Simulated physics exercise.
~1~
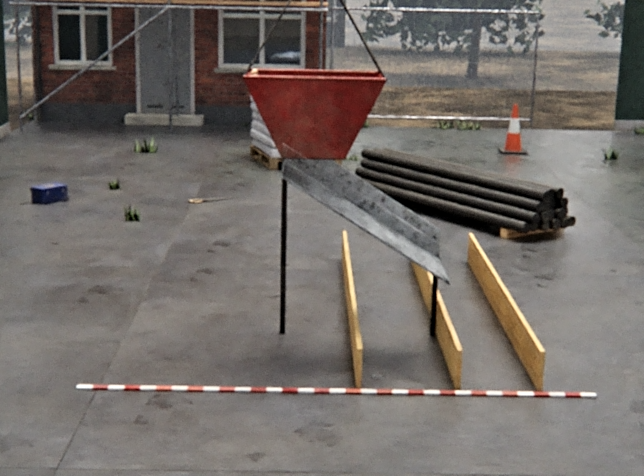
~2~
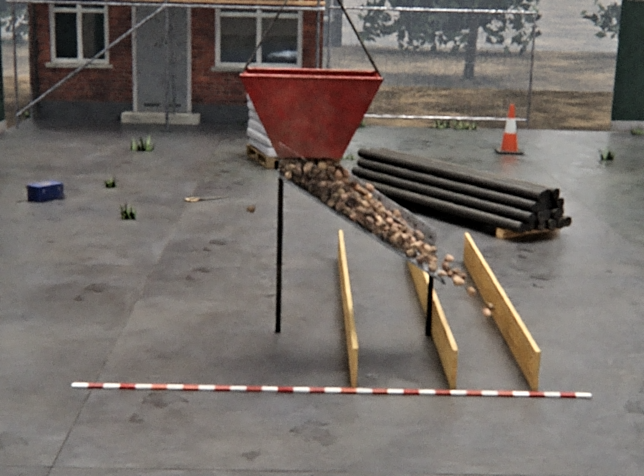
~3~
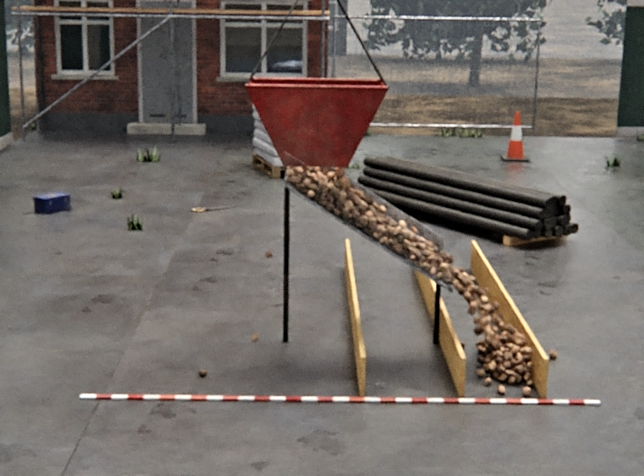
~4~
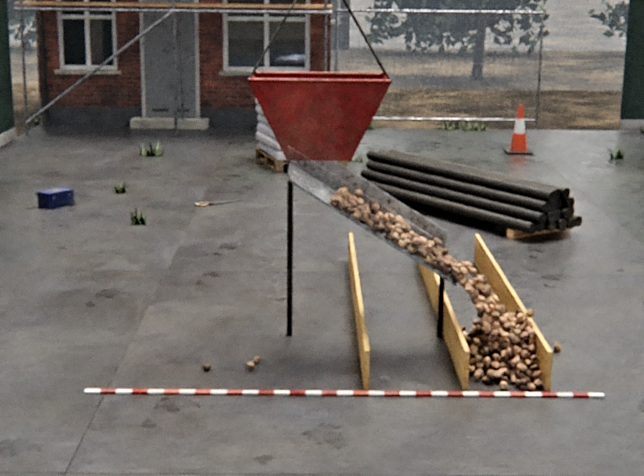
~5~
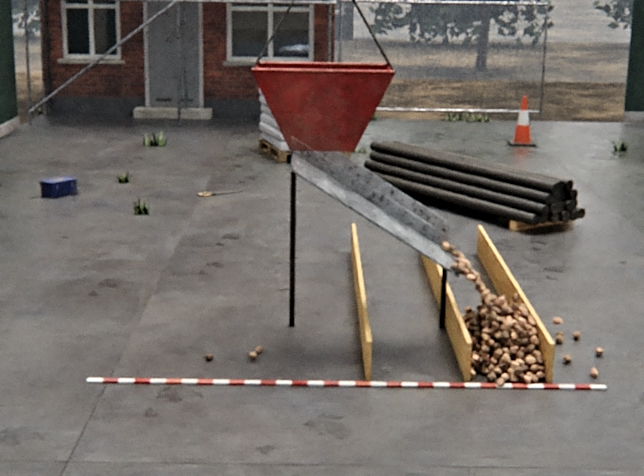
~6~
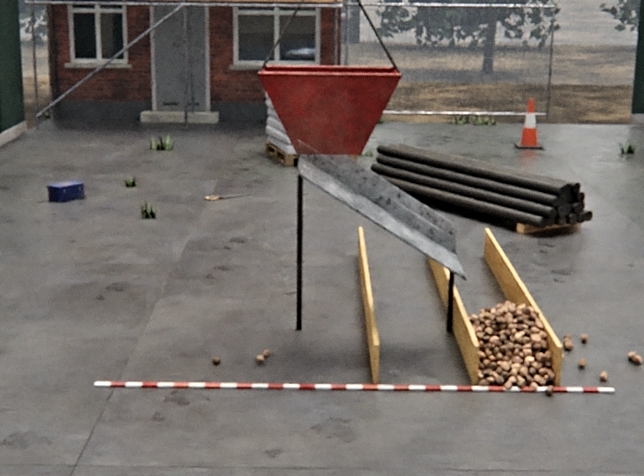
Paved yard before a brick building, brown stones pouring from a red hopper down a steel chute and piling in the right bay.
